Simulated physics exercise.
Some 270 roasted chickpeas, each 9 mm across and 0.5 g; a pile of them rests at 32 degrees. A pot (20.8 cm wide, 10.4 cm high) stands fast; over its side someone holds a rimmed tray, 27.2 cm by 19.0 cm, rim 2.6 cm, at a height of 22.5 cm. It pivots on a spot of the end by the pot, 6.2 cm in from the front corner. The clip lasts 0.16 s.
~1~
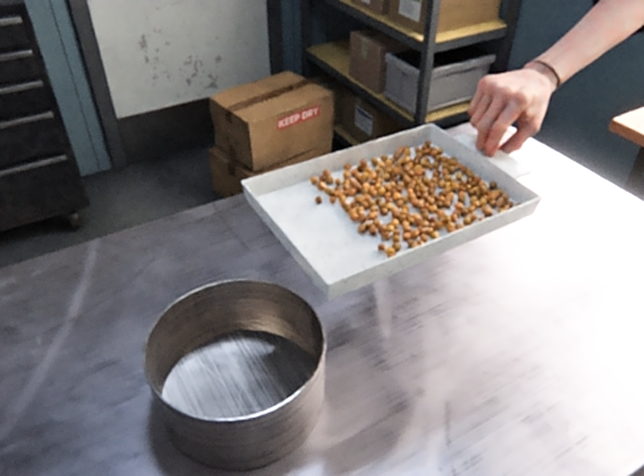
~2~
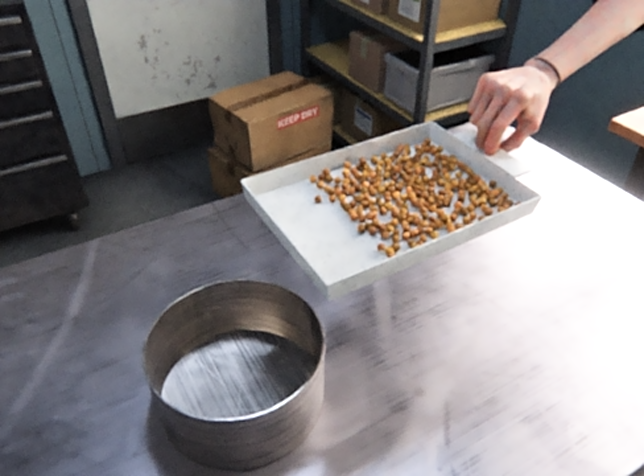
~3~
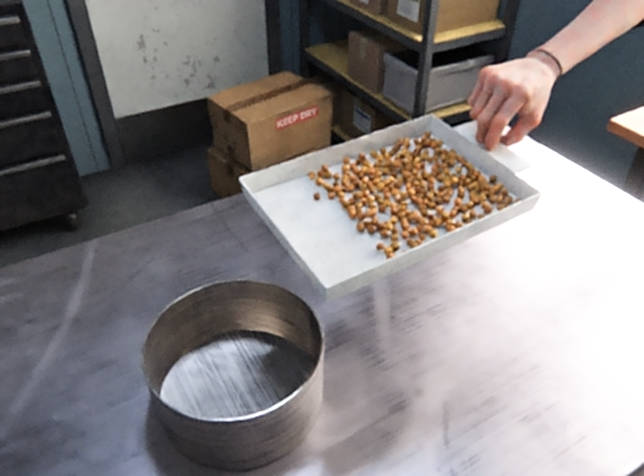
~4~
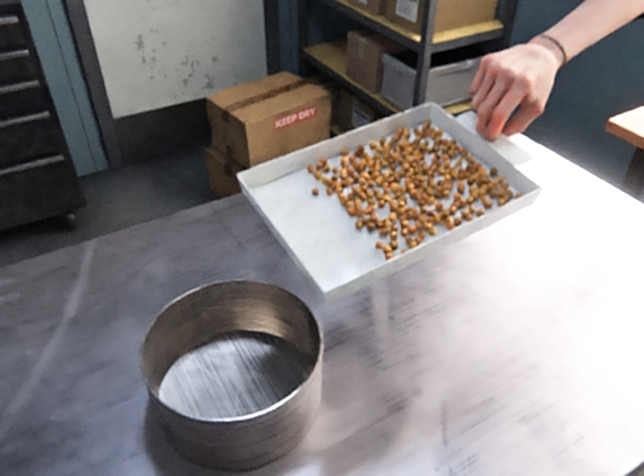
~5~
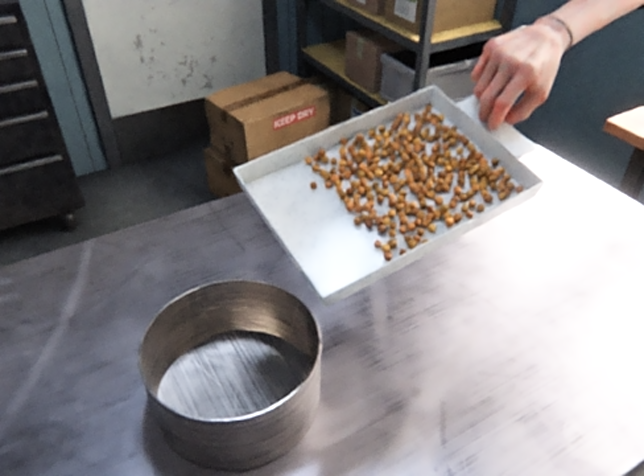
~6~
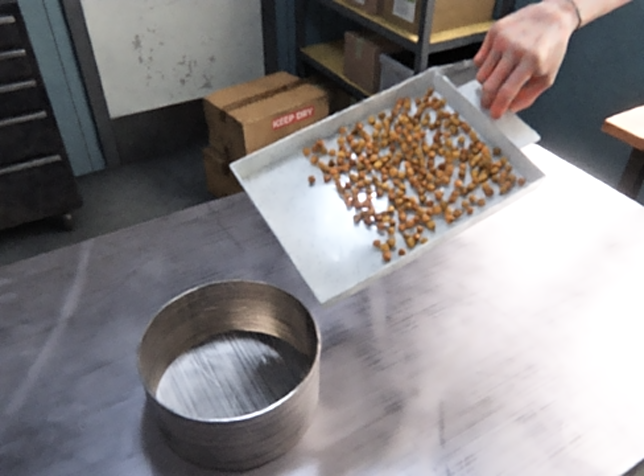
A hand at the upper right slowly raises the far end of a pale rimmed tray, tilting it more and more steeply toward the near left while the roasted chickpeas stay spread over its right part. Below it at left, a round, grey metal pot stands still on a grey tabletop. The workshop-like room, seen from above the table by a nearly steady camera, has brown boxes, shelves and dark drawers behind.
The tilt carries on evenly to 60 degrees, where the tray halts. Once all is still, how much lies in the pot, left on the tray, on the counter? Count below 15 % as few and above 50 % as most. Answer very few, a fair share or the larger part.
In the pot: Very few; left on the tray: The larger part; on the counter: A fair share.
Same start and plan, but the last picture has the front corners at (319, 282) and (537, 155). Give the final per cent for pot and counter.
Pot 30, counter 5.
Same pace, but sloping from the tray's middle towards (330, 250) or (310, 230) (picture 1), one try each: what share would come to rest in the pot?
Some 20 and 30 per cent.
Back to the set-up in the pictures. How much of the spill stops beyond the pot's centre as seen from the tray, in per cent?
Some 60 per cent.
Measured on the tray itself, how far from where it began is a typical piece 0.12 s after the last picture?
Some 1 cm.
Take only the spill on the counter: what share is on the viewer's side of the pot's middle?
Roughly 100 per cent.
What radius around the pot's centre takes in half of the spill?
About 20 cm.
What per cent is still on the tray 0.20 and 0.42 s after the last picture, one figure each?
In turn: 100, 90.
Then, 0.12 s after the last picture, tilt 43 degrees; the tray holds 100 %, the pot 0 %.
Then, 0.20 s after the last picture, tilt 56 degrees; the tray holds 100 %, the pot 0 %.
Then, 0.42 s after the last picture, tilt 60 degrees; the tray holds 90 %, the pot 0 %.
In the end, pot 0 %, tray 60 %, counter 35 %.
